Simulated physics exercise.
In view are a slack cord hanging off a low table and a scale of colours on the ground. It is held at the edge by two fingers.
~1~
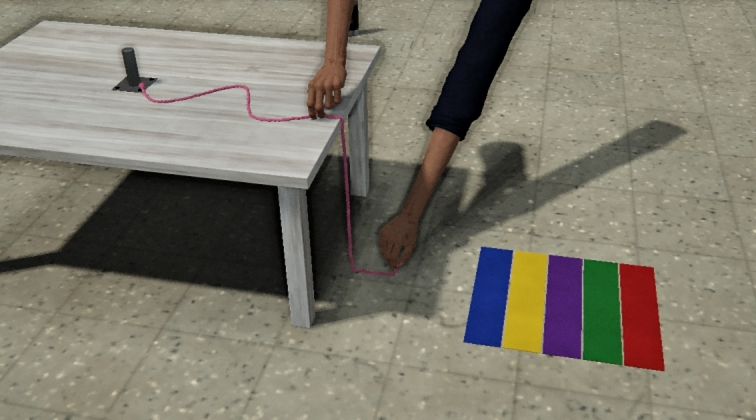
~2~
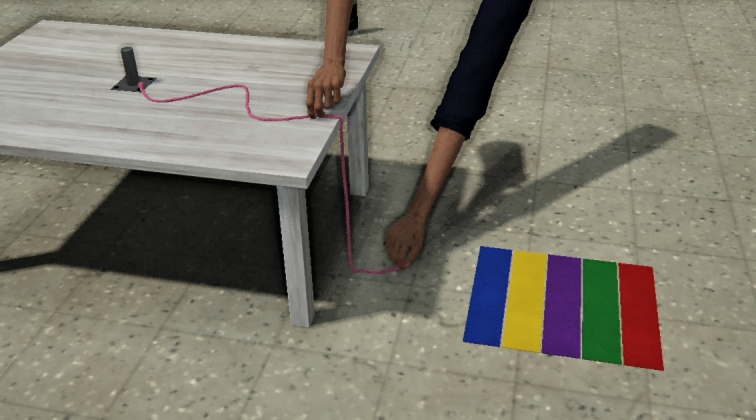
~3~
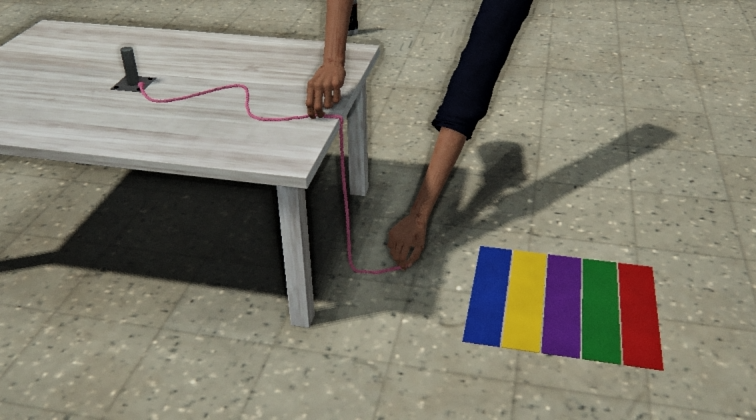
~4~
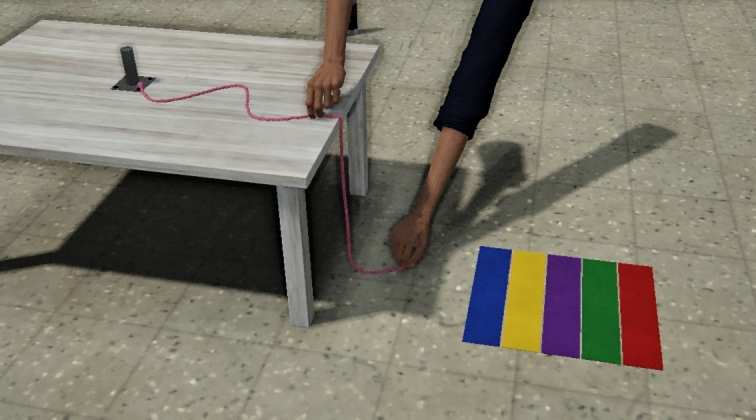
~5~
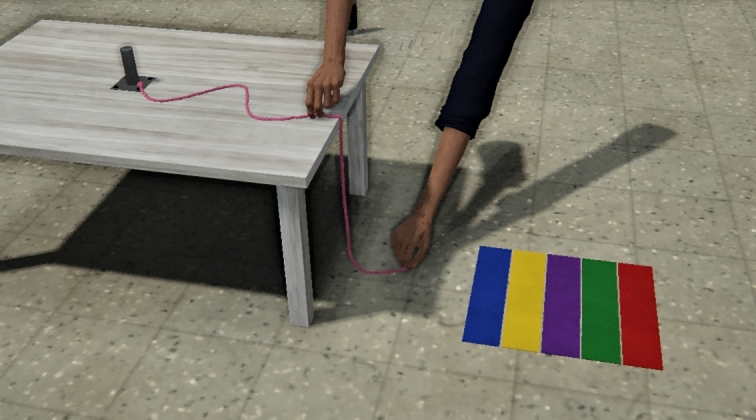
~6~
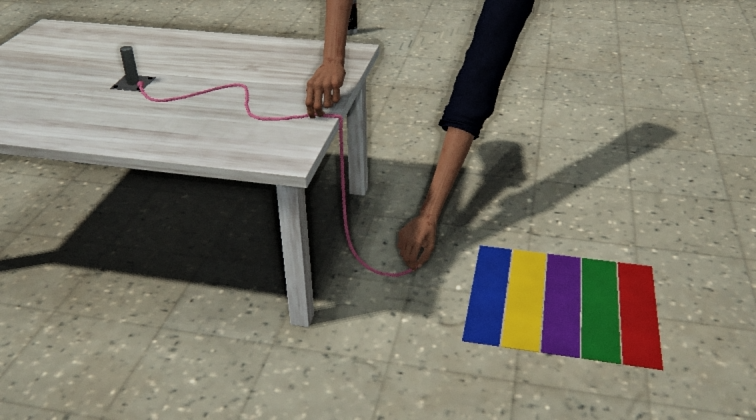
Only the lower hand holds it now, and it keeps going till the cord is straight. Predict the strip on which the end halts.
The green strip.
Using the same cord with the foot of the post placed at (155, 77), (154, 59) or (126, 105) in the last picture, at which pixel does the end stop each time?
Respectively (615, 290), (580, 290) and (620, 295).
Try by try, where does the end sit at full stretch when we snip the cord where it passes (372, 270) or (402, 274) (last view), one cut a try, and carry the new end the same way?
The pixels are close to (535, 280) and (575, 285), one per try.
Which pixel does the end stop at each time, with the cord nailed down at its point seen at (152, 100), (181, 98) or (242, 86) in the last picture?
Roughly (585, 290), (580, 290) and (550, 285), in that order.
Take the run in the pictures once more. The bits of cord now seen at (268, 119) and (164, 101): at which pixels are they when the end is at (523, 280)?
Taking them in turn, (343, 120) and then (191, 90).
Soon after, end near (523, 280); over yellow.
After that, end near (572, 287); over purple.
At the stop, end near (602, 290); over green. The green one.
